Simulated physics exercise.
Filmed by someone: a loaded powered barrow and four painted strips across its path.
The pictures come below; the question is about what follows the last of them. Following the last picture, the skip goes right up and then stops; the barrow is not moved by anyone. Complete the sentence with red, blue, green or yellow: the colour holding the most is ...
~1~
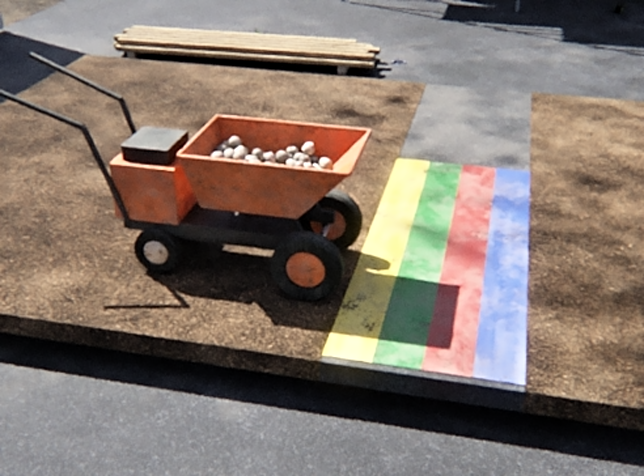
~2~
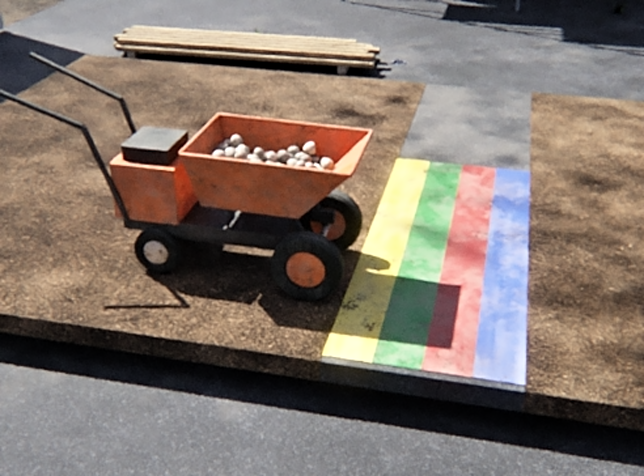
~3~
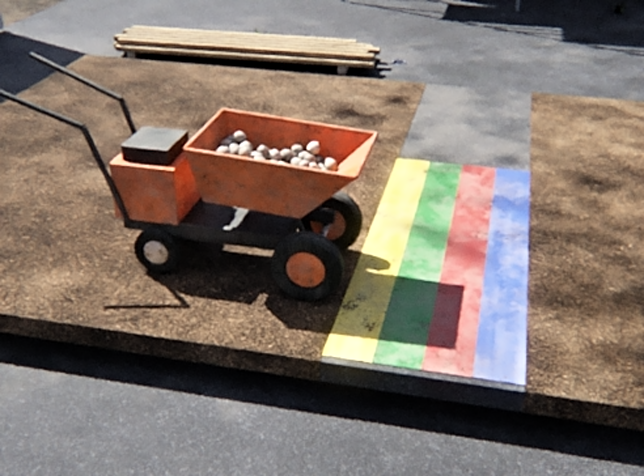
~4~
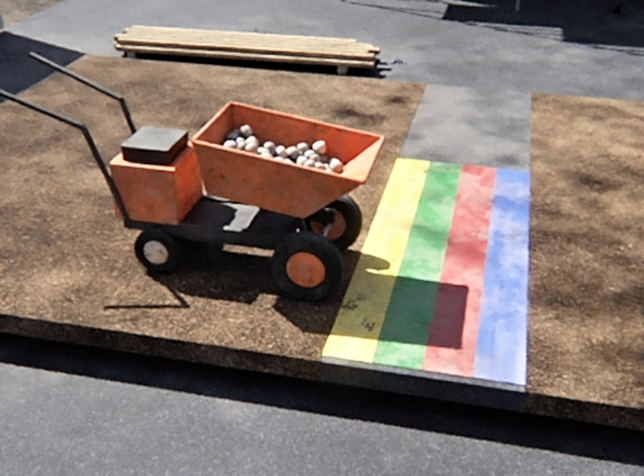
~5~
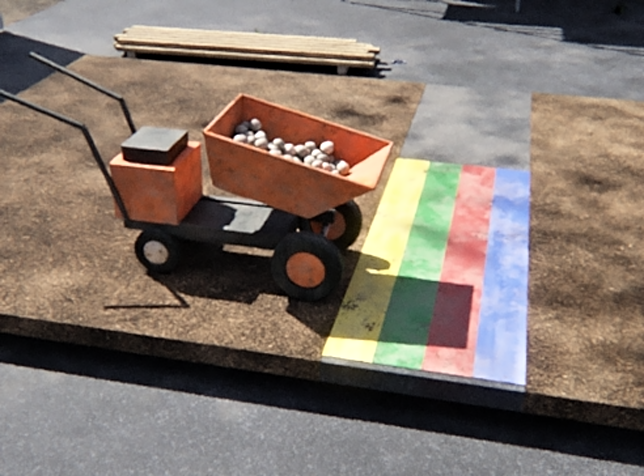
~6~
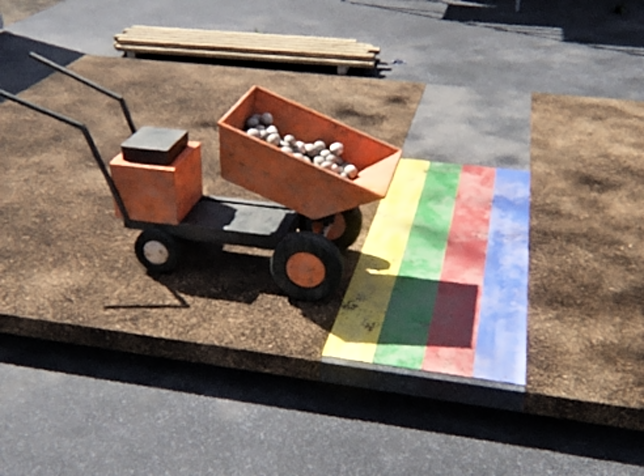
The colour holding the most is red.
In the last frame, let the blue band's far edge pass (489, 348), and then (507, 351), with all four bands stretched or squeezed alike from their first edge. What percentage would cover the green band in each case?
The first gives around 0 per cent, the second around 0 per cent.
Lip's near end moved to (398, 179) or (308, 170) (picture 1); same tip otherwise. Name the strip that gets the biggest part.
On the first try it comes out as that blue strip, and on the second as the green one.
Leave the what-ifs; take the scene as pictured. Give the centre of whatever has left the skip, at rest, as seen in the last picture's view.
Once it all stops, the middle lies near (471, 291).
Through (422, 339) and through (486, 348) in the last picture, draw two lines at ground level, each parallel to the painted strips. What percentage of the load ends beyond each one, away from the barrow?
I'd say about 70 and about 20 in a hundred.
Shortly afterwards, skip tipped steeply; the whole lot in the skip.
Next, skip tipped right over; near two thirds in the skip; a little over the green strip; near a quarter over the red strip; only a few over the blue strip.
Some moments later, skip tipped right over; near a quarter in the skip; a little over the green strip; near a third over the red strip; near a quarter over the blue strip; a little off the paint.
In the end, skip tipped right over; near a quarter in the skip; none at all over the yellow strip; a little over the green strip; near a third over the red strip; near a quarter over the blue strip; a little off the paint.
